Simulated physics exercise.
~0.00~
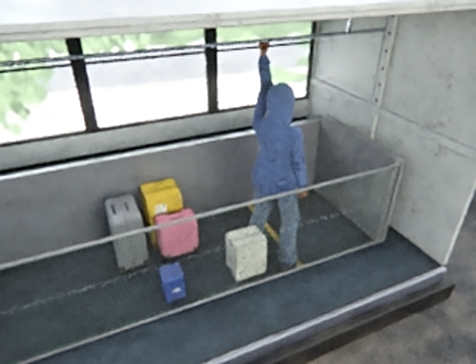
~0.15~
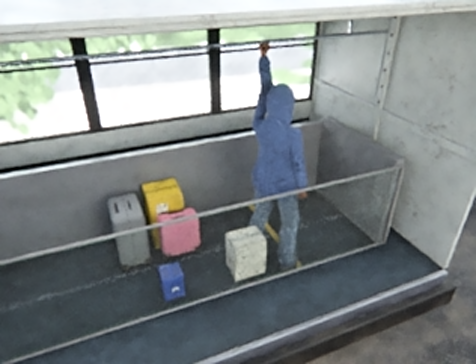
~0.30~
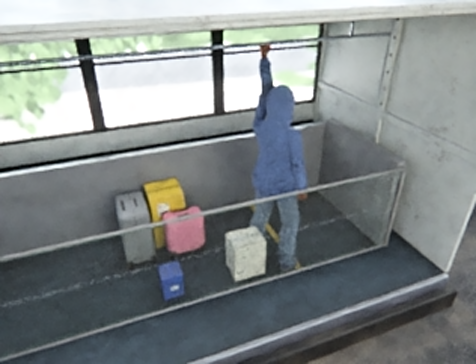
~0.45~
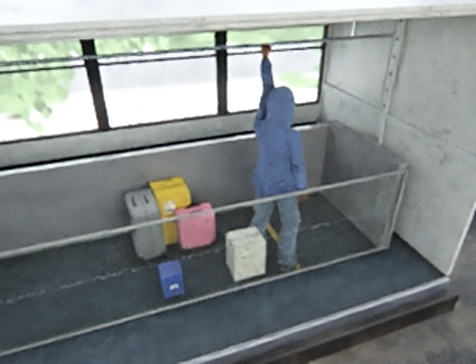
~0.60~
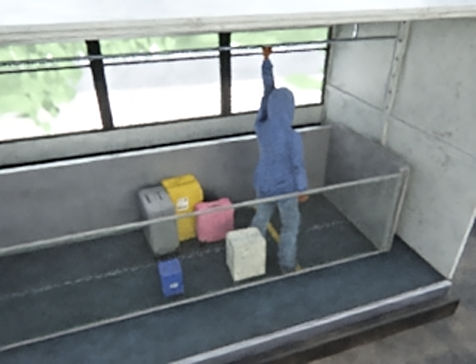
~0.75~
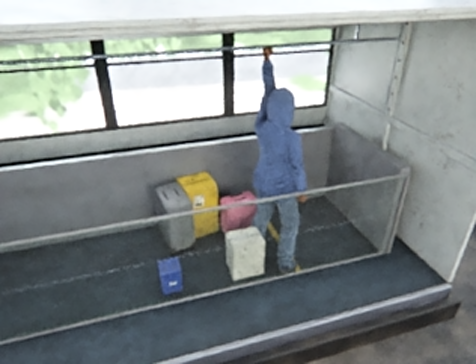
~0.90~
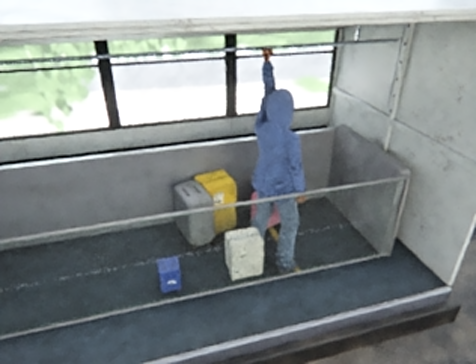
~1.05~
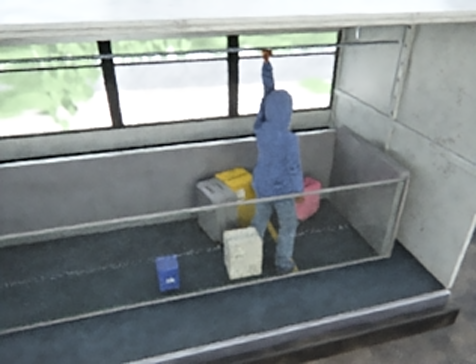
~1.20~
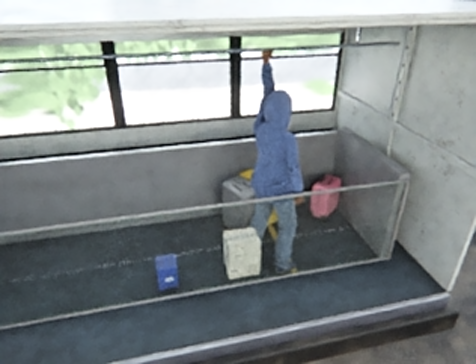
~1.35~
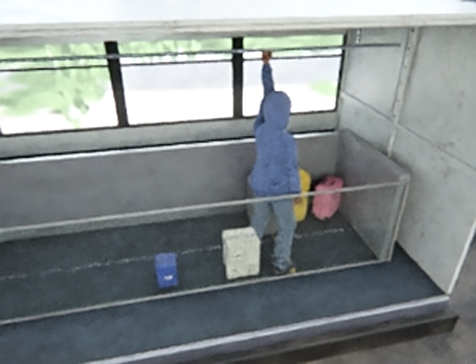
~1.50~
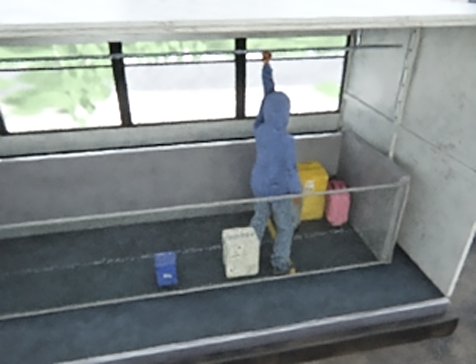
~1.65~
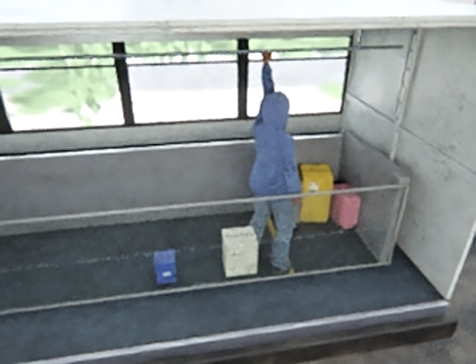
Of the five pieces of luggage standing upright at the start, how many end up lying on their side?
None of the five ends up lying on its side. The pink, yellow and grey cases slide to the right without toppling, and the white and blue pieces stay standing where they are.
